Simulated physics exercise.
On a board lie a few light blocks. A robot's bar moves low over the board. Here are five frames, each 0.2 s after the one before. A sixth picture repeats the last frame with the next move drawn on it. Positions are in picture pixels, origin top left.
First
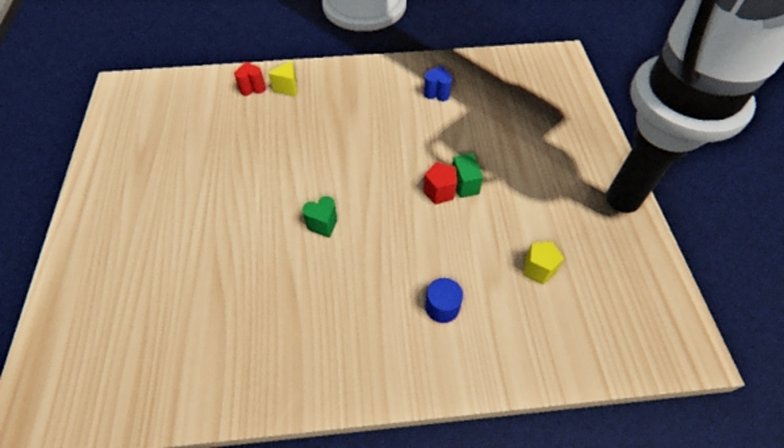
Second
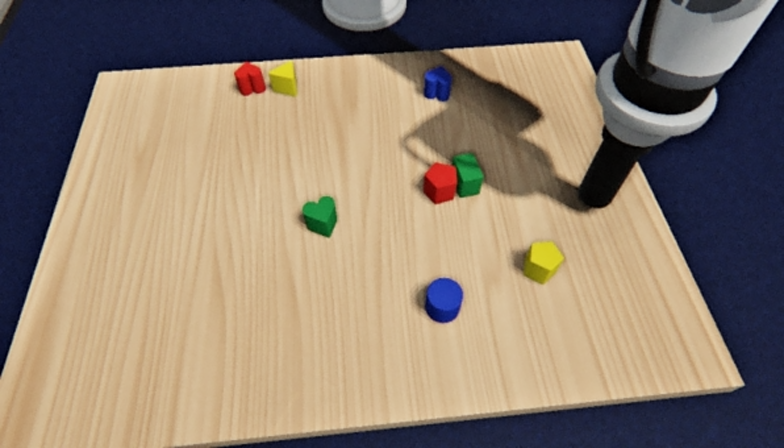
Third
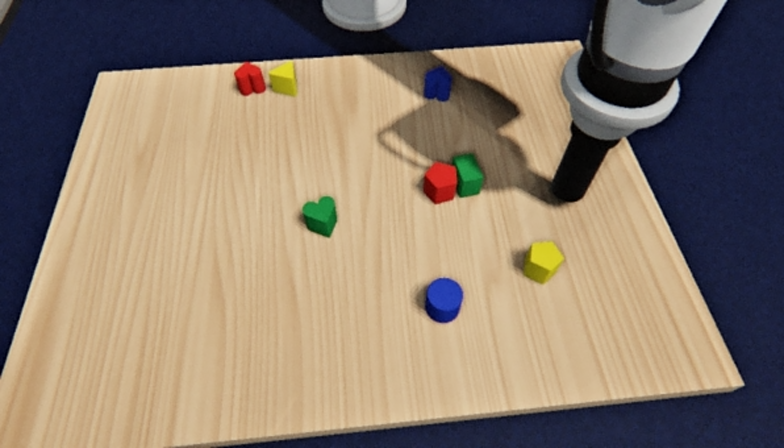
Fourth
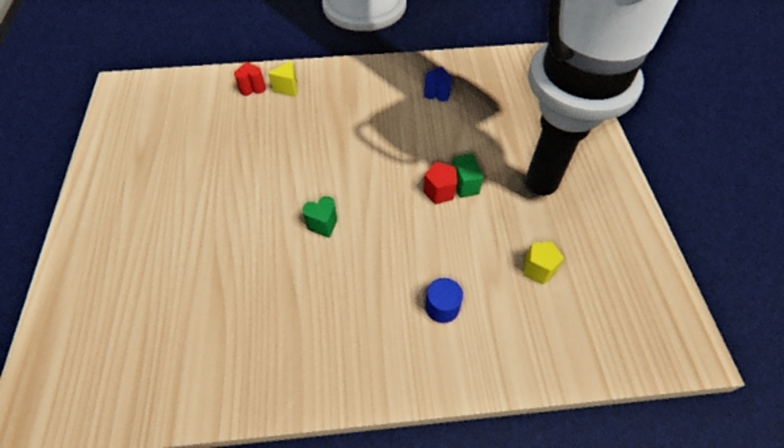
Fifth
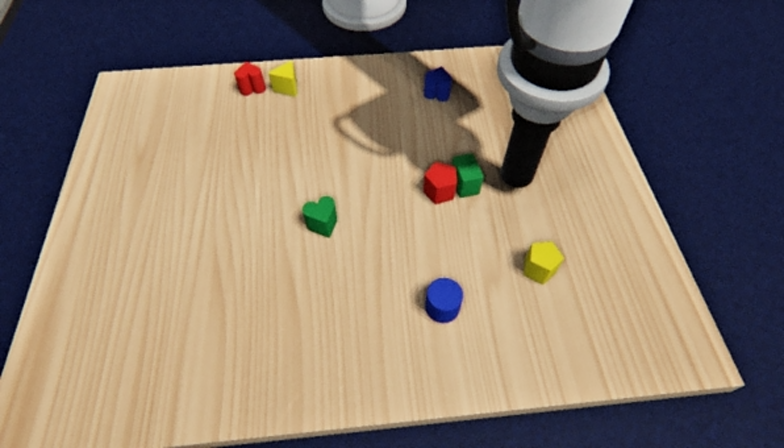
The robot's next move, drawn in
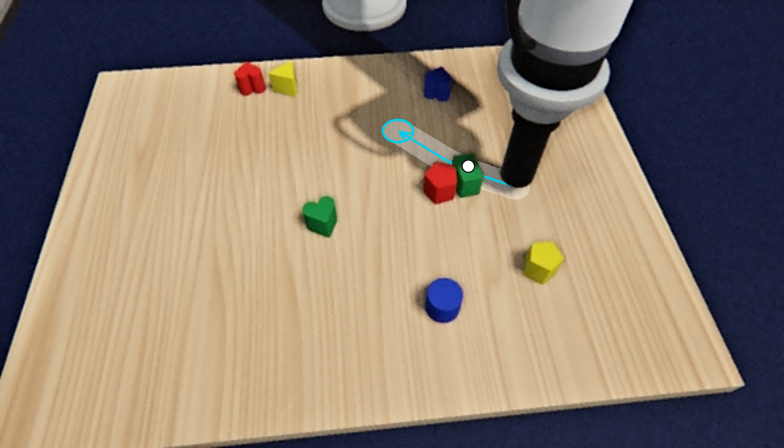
A white and black robot arm with a dark bar reaches over the right side of a pale wooden board, seen from above at an angle. Red and yellow blocks sit at the upper left, a blue one at the top, a green heart near the middle beside a touching red and green pair, with blue and yellow blocks below. The bar glides steadily left toward the pair, its shadow shifting too, while the blocks and camera stay still.
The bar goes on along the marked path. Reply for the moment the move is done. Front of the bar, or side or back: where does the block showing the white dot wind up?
By then it is beside or behind the bar.
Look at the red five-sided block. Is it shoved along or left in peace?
If the bar follows that path, the red five-sided block ends up shifted.
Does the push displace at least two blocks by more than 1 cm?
Going by the path, yes.
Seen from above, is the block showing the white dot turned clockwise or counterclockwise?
Looking down, my answer is that the block showing the white dot rotates anticlockwise.
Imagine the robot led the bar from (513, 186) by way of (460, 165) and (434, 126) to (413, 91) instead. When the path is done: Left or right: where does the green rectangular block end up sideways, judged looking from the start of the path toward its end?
Measured against the direction from start to end, the green rectangular block shifts toward the left-hand side.
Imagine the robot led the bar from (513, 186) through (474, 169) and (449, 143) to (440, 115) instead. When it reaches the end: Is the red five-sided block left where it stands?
No.
The drawn path runs from (513, 186) by way of (450, 162) to (398, 131); the dot is on the green rectangular block.
What follows on the original path. One third of the way, bar at (471, 160); red five-sided block at (430, 176), turned 30° anticlockwise; green rectangular block at (448, 162), turned 15° anticlockwise.
Two thirds of the way, bar at (432, 140); red five-sided block at (423, 177), turned 50° anticlockwise; green rectangular block at (433, 159), turned 35° anticlockwise.
At the end, bar at (398, 120); blue heart-shaped block not moved; red five-sided block at (423, 177), turned 50° anticlockwise; green rectangular block at (433, 159), turned 35° anticlockwise.
